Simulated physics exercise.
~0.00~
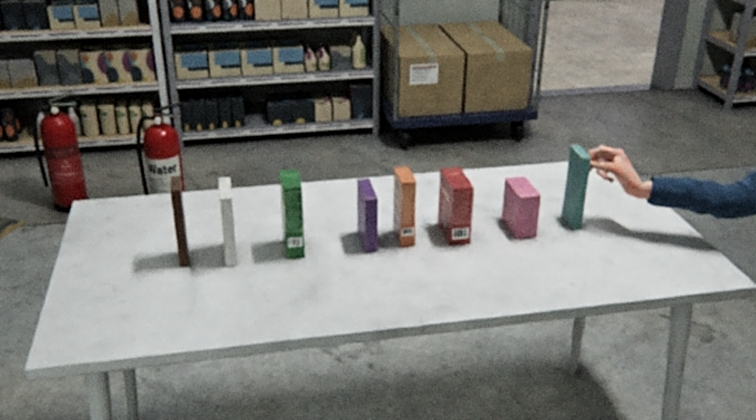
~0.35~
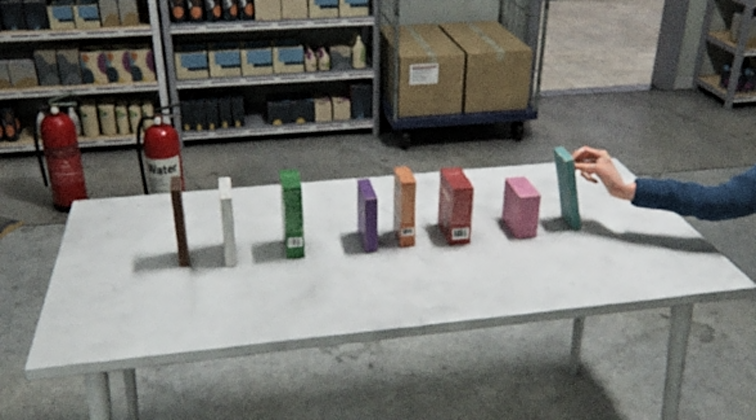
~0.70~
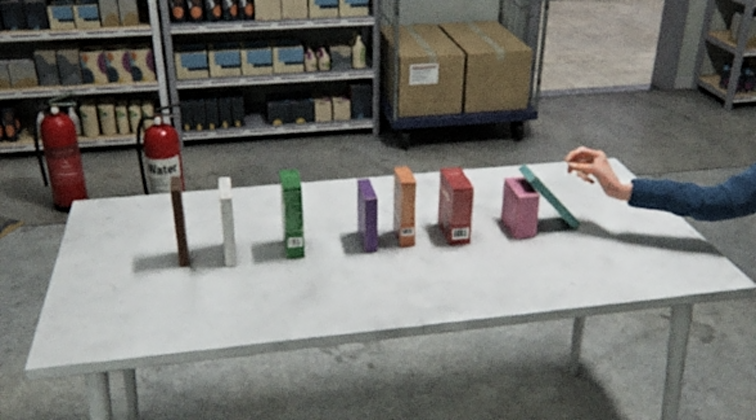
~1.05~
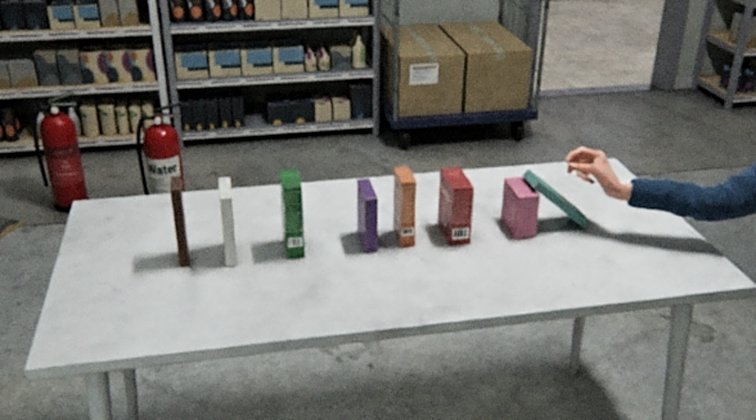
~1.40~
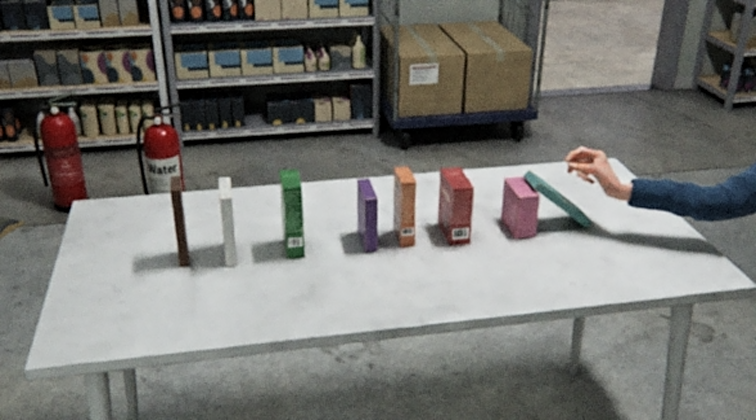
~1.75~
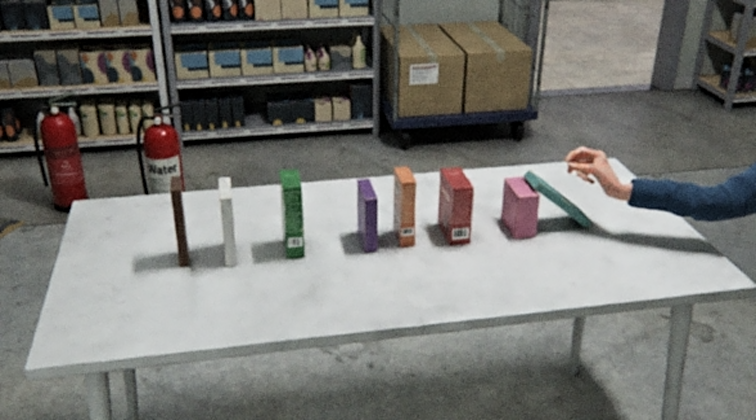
Turquoise board tipping left under a hand's push and coming to rest leaning on the pink box, the other pieces staying upright.
